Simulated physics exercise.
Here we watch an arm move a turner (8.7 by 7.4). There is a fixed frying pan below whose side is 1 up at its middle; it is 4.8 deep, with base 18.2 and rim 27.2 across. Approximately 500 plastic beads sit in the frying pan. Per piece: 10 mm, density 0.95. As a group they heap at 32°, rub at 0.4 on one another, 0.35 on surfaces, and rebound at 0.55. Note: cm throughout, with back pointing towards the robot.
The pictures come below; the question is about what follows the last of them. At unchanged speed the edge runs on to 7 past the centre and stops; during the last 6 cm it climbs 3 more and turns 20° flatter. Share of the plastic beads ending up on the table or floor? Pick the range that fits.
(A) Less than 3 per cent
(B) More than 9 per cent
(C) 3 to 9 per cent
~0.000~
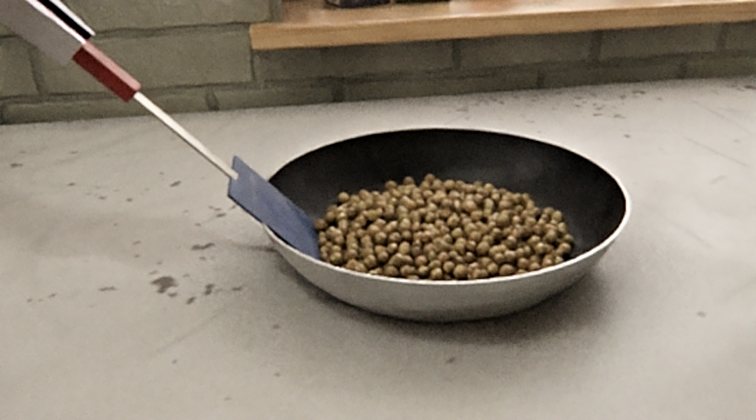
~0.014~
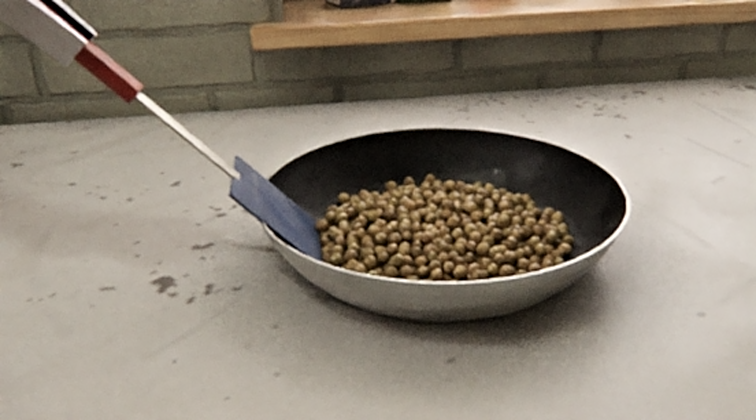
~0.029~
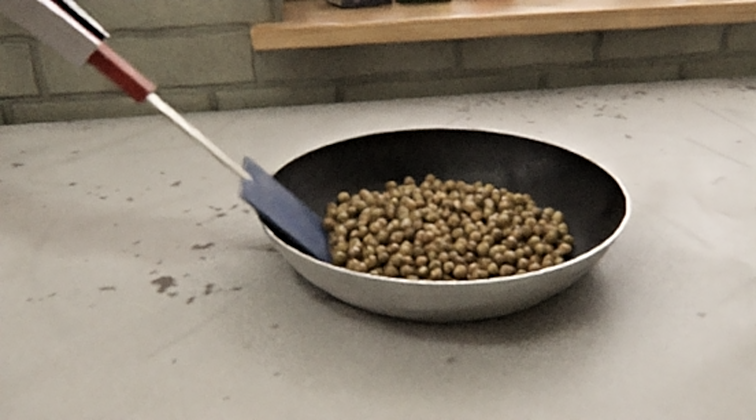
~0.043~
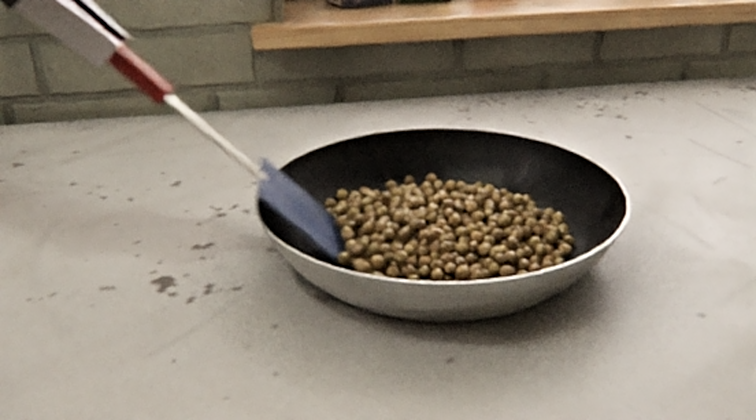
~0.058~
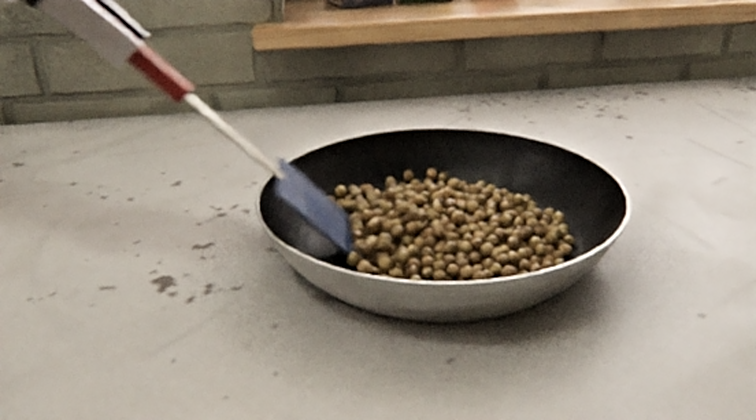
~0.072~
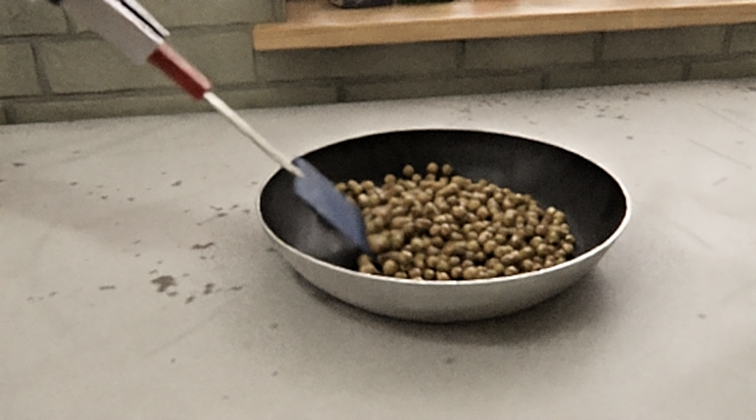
(A) Less than 3 per cent.
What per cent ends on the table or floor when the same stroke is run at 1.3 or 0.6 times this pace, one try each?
About 5 and 0 per cent.
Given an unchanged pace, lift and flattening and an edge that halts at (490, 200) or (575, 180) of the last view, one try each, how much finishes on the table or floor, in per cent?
Close to 0 and close to 15 per cent, respectively.
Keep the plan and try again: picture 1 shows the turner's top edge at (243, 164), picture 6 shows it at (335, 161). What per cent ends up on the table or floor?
5 per cent.
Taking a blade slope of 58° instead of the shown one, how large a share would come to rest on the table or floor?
Estimate for that slope: Some 0 per cent.
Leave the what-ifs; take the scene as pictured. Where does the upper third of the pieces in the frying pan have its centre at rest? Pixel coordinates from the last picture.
It is centred near (546, 212) in the last view.
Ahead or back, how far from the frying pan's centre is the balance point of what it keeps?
It rests close to 4.0 centimetres ahead of centre.
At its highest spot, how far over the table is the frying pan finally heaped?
Top of the heap: Roughly 4.5 cm above the table top.
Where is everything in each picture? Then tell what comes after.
The first frame shows turner top edge at (231, 174), sloping 48°; upper third of the load around (433, 227), from x 320 to 570, top at y 180; 502 in the frying pan.
The second frame shows turner top edge at (233, 174), sloping 48°; upper third of the load around (433, 227), from x 320 to 570, top at y 180.
The third frame shows turner top edge at (243, 175), sloping 48°; upper third of the load around (431, 227), from x 330 to 570, top at y 180.
The fourth frame shows turner top edge at (261, 176), sloping 48°; upper third of the load around (429, 226), from x 330 to 570, top at y 180.
The fifth frame shows turner top edge at (278, 174), sloping 48°; upper third of the load around (428, 223), from x 330 to 570, top at y 175.
The sixth frame shows turner top edge at (296, 173), sloping 48°; upper third of the load around (431, 220), from x 325 to 570, top at y 170; 502 in the frying pan.
By 0.12 s, sloping 48°, highest piece 4 above the table; 502 in the frying pan.
By 0.16 s, sloping 41°, highest piece 5 above the table; 502 in the frying pan.
By 0.38 s, sloping 28°, highest piece 6 above the table; 498 in the frying pan, 2 on the table or floor, 2 on the blade or in flight.
By 1.43 s, sloping 28°, highest piece 4 above the table; 498 in the frying pan, 4 on the table or floor.
Final count, 498 in the frying pan, 4 on the table or floor. That is 1 % on the table or floor.
